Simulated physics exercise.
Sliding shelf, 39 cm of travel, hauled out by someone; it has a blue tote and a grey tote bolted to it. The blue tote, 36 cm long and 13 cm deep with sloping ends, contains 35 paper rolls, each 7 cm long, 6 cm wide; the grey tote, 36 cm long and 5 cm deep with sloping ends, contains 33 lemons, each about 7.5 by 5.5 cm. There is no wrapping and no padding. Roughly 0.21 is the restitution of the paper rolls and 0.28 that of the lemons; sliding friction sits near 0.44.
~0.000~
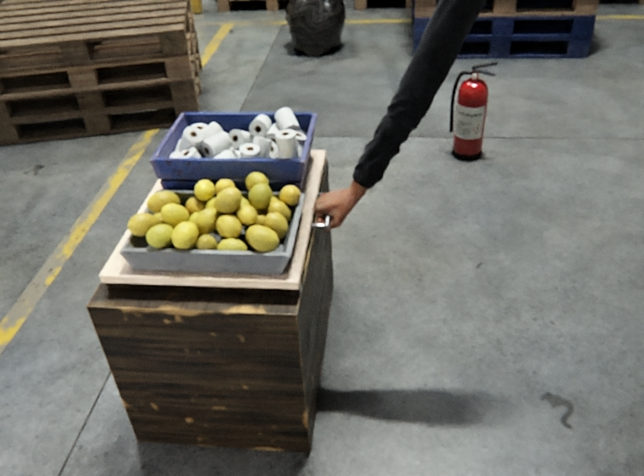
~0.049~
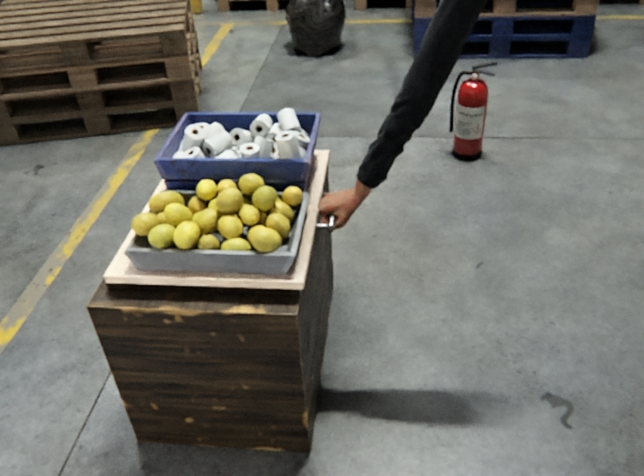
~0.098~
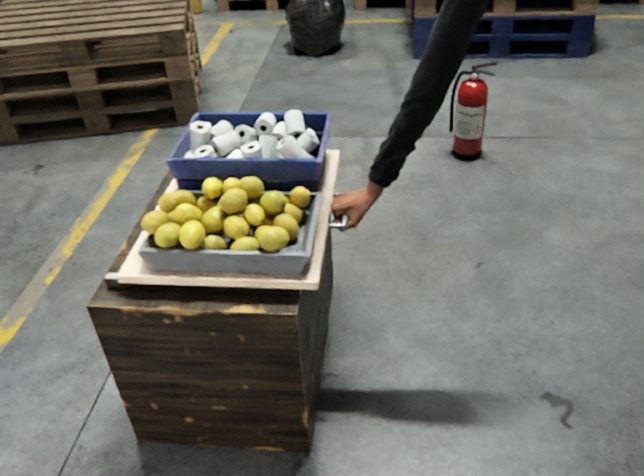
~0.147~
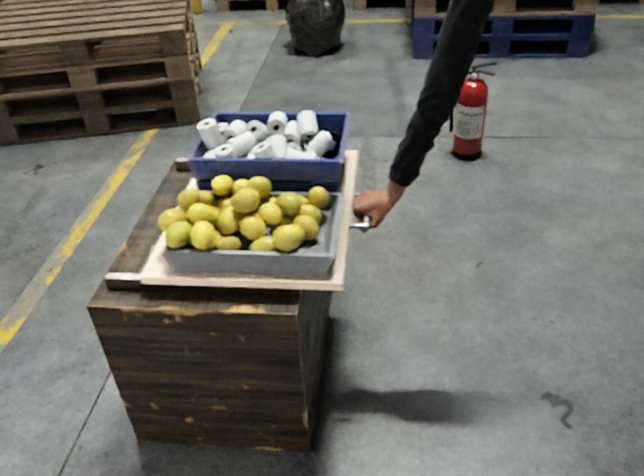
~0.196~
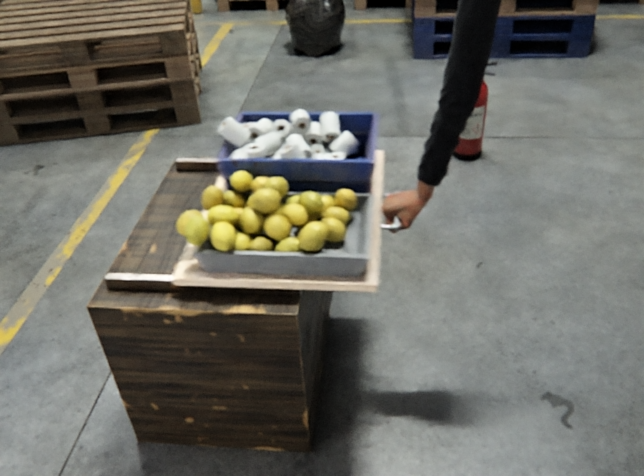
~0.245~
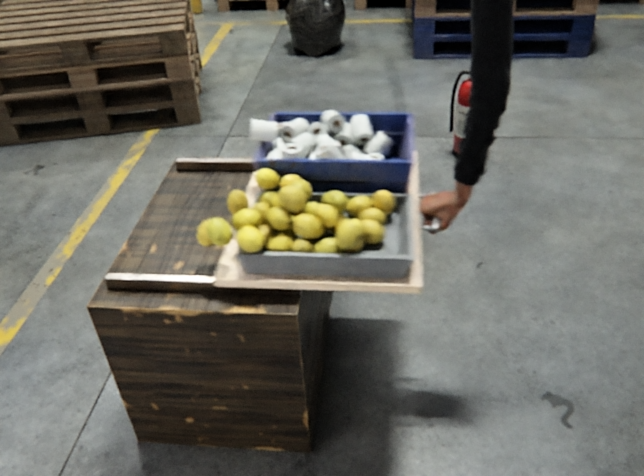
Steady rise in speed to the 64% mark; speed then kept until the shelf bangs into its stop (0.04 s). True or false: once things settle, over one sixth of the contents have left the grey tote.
True.
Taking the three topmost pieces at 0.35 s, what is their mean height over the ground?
About 82 cm.
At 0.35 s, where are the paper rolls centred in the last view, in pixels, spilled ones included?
Pixel (373, 159), give or take.
After 0.27 s, end of travel.
After 0.35 s, 0 of 35 out of the blue tote and 3 of 33 out of the grey tote.
After 0.47 s, 1 of 35 out of the blue tote and 7 of 33 out of the grey tote.
After 0.69 s, 3 of 35 out of the blue tote and 10 of 33 out of the grey tote.
When it is over (at 1.12 s), 3 of 35 out of the blue tote and 10 of 33 out of the grey tote. Asked share, 10 of 33, 30 per cent.
